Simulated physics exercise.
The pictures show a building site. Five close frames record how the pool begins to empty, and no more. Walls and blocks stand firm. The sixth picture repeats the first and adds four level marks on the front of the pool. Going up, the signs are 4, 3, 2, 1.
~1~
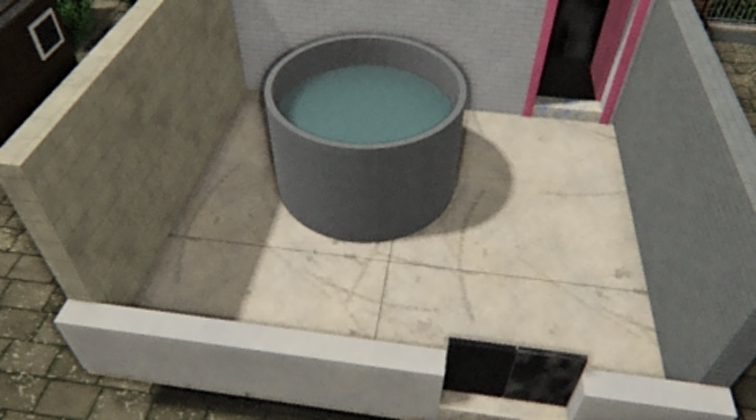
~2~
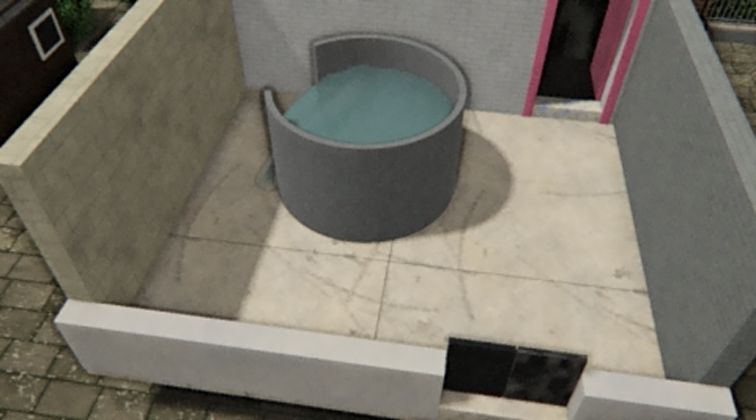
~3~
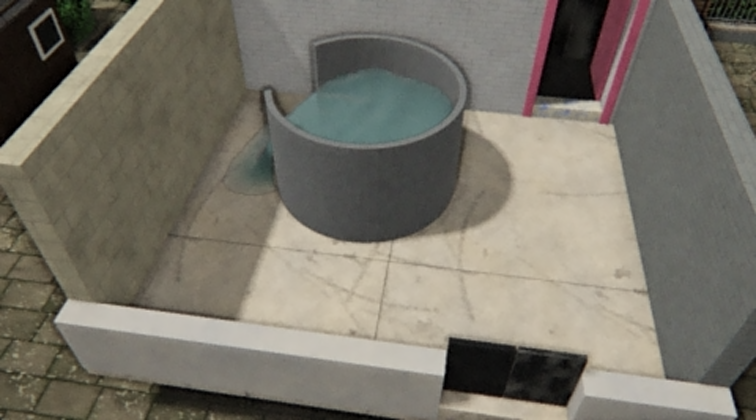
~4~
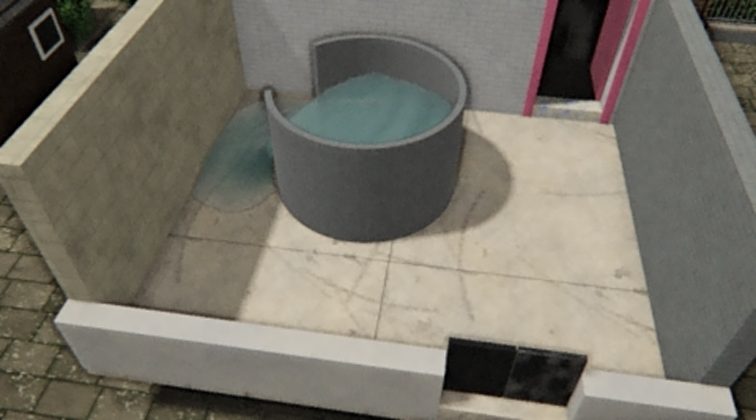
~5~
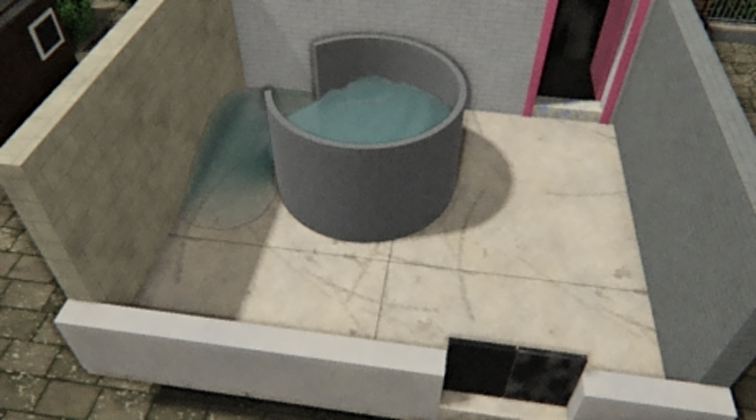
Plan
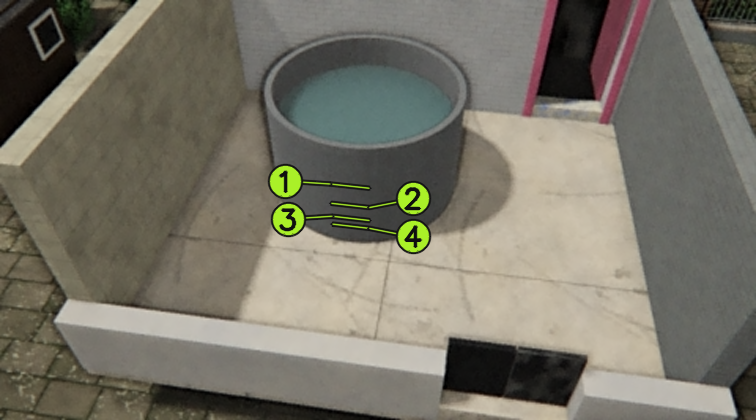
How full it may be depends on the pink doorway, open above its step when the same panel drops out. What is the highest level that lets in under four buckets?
Go for 1.
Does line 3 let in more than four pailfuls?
No, not at all.
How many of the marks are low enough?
All of them.
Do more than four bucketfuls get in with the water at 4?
No.
In lime, 1 at (349, 186); 2 at (350, 205); 3 at (350, 218); 4 at (350, 226); from the bottom up 4, 3, 2, 1.
For line 1, a bucket or two gets in.
For line 2, a splash gets over, under a bucket.
For line 3, nothing gets over.
For line 4, nothing gets over.
